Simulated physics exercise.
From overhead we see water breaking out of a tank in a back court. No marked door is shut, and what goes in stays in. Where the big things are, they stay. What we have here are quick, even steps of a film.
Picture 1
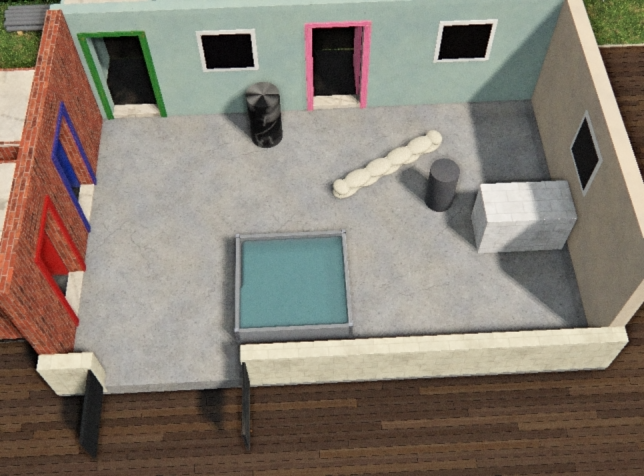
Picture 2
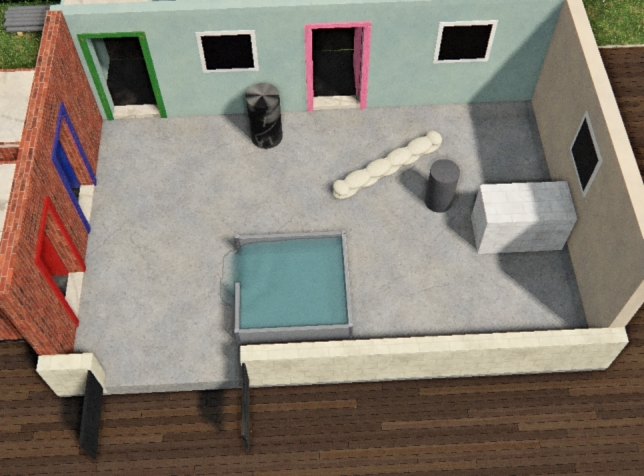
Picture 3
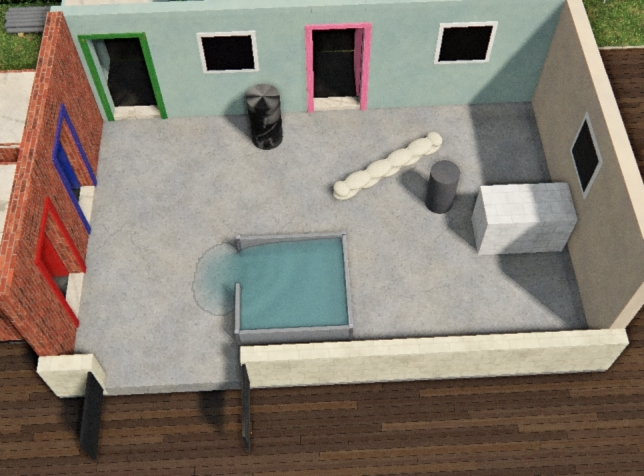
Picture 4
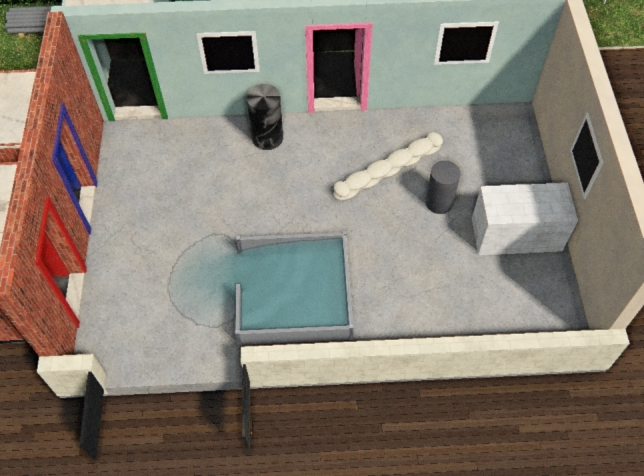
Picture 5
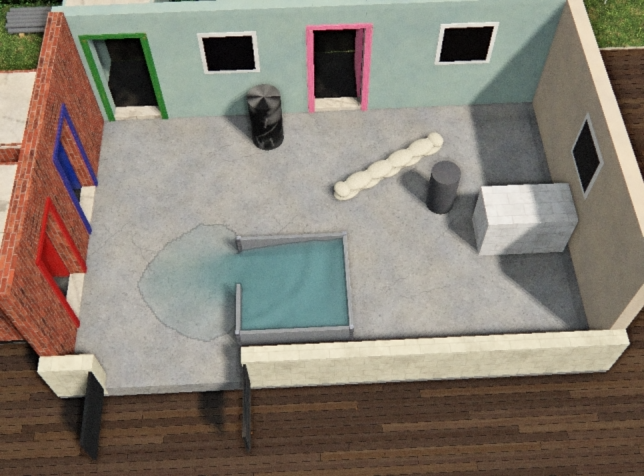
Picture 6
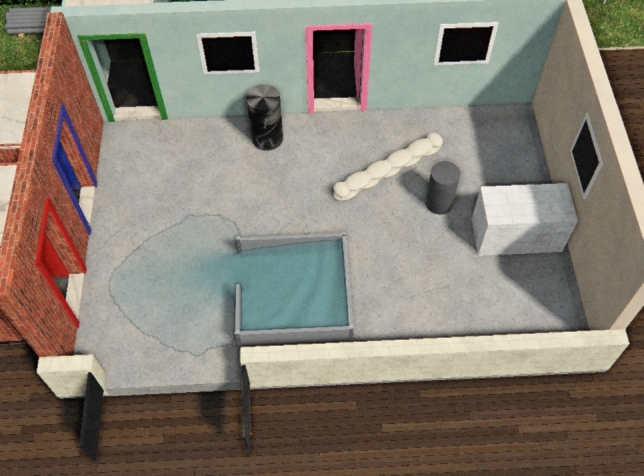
Water sits still in a square tank inside a walled court, then breaks out through a gap in the tank's left side. It spreads leftward over the grey floor in a widening rounded sheet, nearing the brick wall with the red and blue doorways, while the large objects around it stay put.
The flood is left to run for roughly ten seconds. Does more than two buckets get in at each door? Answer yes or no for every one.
Pink door: No, red door: Yes, blue door: Yes, green door: No.
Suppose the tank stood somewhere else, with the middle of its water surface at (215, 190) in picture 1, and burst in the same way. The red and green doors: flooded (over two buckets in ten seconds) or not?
As I see it, the red stays short of it and the green gets past it.
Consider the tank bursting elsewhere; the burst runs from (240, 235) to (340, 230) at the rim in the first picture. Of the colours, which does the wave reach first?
You want the pink one.
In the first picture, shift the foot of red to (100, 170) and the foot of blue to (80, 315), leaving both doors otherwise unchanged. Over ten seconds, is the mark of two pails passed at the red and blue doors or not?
Red: Exceeds the limit; blue: Exceeds the limit.
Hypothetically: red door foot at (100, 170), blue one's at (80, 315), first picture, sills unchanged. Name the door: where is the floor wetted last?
Answer: The pink-painted one.
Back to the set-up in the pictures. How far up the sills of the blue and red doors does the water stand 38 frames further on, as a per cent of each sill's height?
Some 140 percent and then some 300 percent.
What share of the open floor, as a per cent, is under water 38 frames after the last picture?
I reckon around 30 %.
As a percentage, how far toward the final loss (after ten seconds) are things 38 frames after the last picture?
I make it 70 per cent.
A moment on, water covers 20 % of the floor; the pink door not reached, the red door under two buckets in, the blue door not reached, the green door not reached.
Next, water covers 25 % of the floor; the pink door not reached, the red door over two buckets in, the blue door under two buckets in, the green door not reached.
Then, water covers 25 % of the floor; the pink door not reached, the red door far over two buckets in, the blue door over two buckets in, the green door under two buckets in.
Later, water covers 30 % of the floor; the pink door not reached, the red door far over two buckets in, the blue door over two buckets in, the green door under two buckets in.
In the end, water covers 45 % of the floor; the pink door wet at the sill, nothing in, the red door far over two buckets in, the blue door over two buckets in, the green door under two buckets in.
